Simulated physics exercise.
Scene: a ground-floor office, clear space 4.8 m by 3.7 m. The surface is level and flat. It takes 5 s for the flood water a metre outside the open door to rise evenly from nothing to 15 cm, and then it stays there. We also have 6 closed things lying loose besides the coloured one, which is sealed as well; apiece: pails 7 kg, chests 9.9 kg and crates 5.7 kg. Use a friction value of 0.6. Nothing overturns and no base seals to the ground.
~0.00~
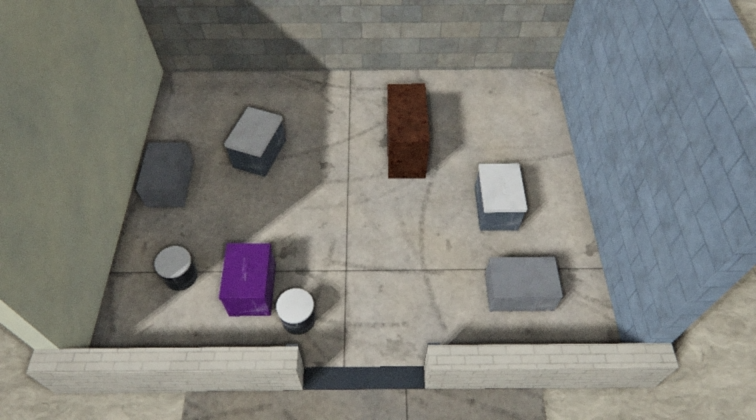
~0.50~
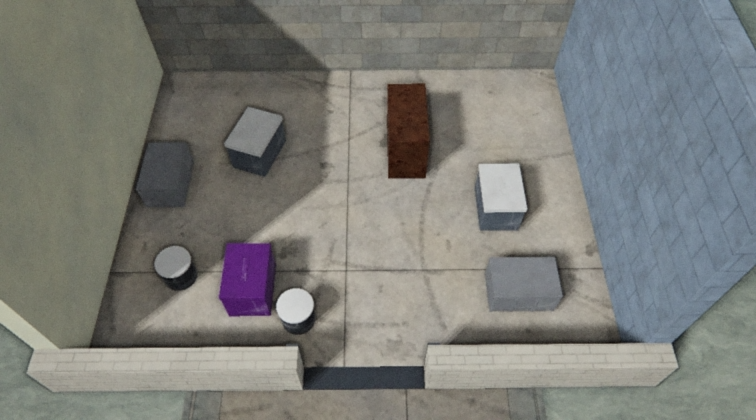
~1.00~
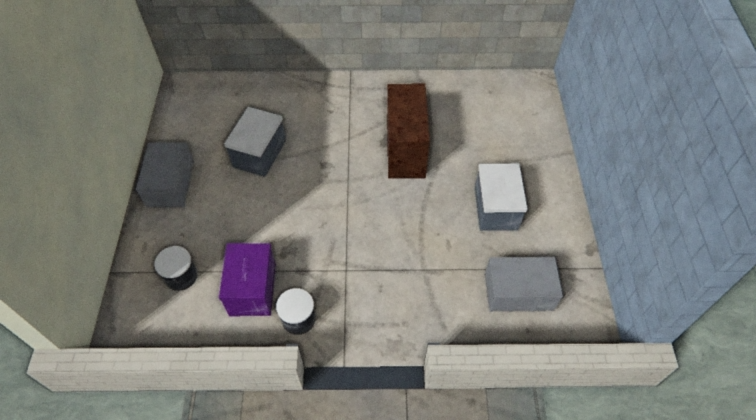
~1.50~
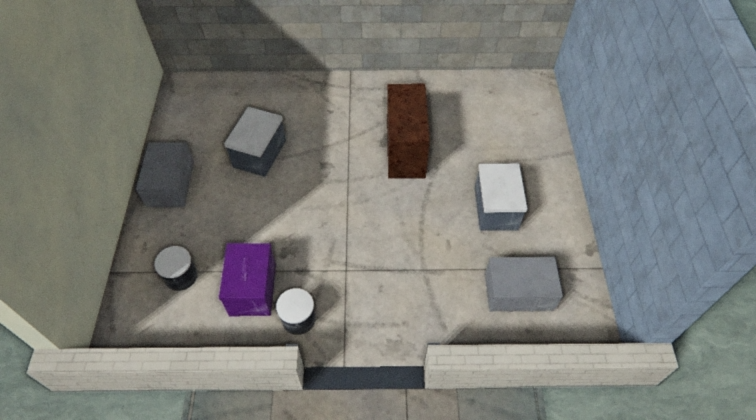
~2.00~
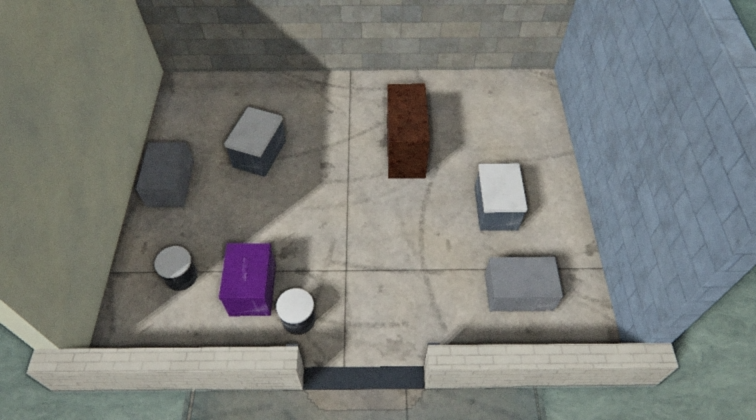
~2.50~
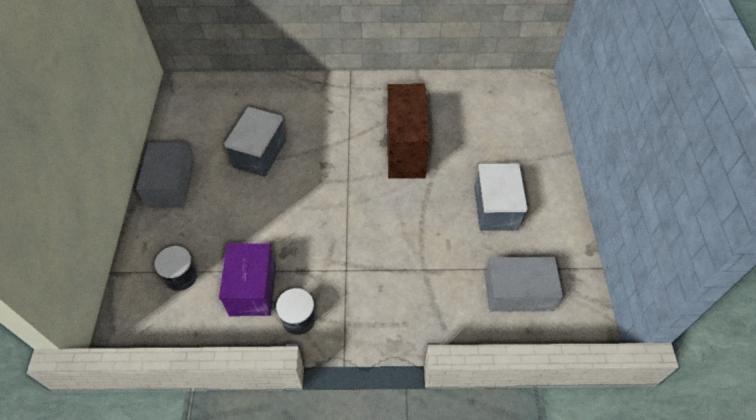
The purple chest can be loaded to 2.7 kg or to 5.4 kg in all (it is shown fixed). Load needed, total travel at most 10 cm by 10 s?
Lower.
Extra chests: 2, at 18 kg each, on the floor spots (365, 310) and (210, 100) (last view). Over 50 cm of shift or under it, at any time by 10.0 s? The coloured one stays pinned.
In the order given, within the mark and then within the mark.
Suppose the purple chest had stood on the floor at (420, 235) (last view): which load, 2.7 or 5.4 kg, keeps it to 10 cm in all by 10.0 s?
Note: None OK.
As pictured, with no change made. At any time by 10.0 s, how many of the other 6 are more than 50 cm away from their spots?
The count comes to 0.
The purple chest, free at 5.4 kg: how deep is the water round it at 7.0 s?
1 cm, roughly.
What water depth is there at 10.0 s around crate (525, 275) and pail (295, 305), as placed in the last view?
Around 2 cm and 4 cm.
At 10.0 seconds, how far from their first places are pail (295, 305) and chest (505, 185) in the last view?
Respectively 0 and 20 centimetres.
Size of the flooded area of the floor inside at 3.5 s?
1.0 m2.
After 3.5 s the purple chest would be 0 cm from its start with 2.7 kg and 0 cm from its start with 5.4 kg; 0 cm of water round it then.
After 4.5 s the purple chest would be 0 cm from its start with 2.7 kg and 0 cm from its start with 5.4 kg; 0 cm of water round it then.
After 7.0 s the purple chest would be 0 cm from its start with 2.7 kg and 0 cm from its start with 5.4 kg; 1 cm of water round it then.
After 10.0 s the purple chest would be 0 cm from its start with 2.7 kg and 0 cm from its start with 5.4 kg; 1 cm of water round it then.
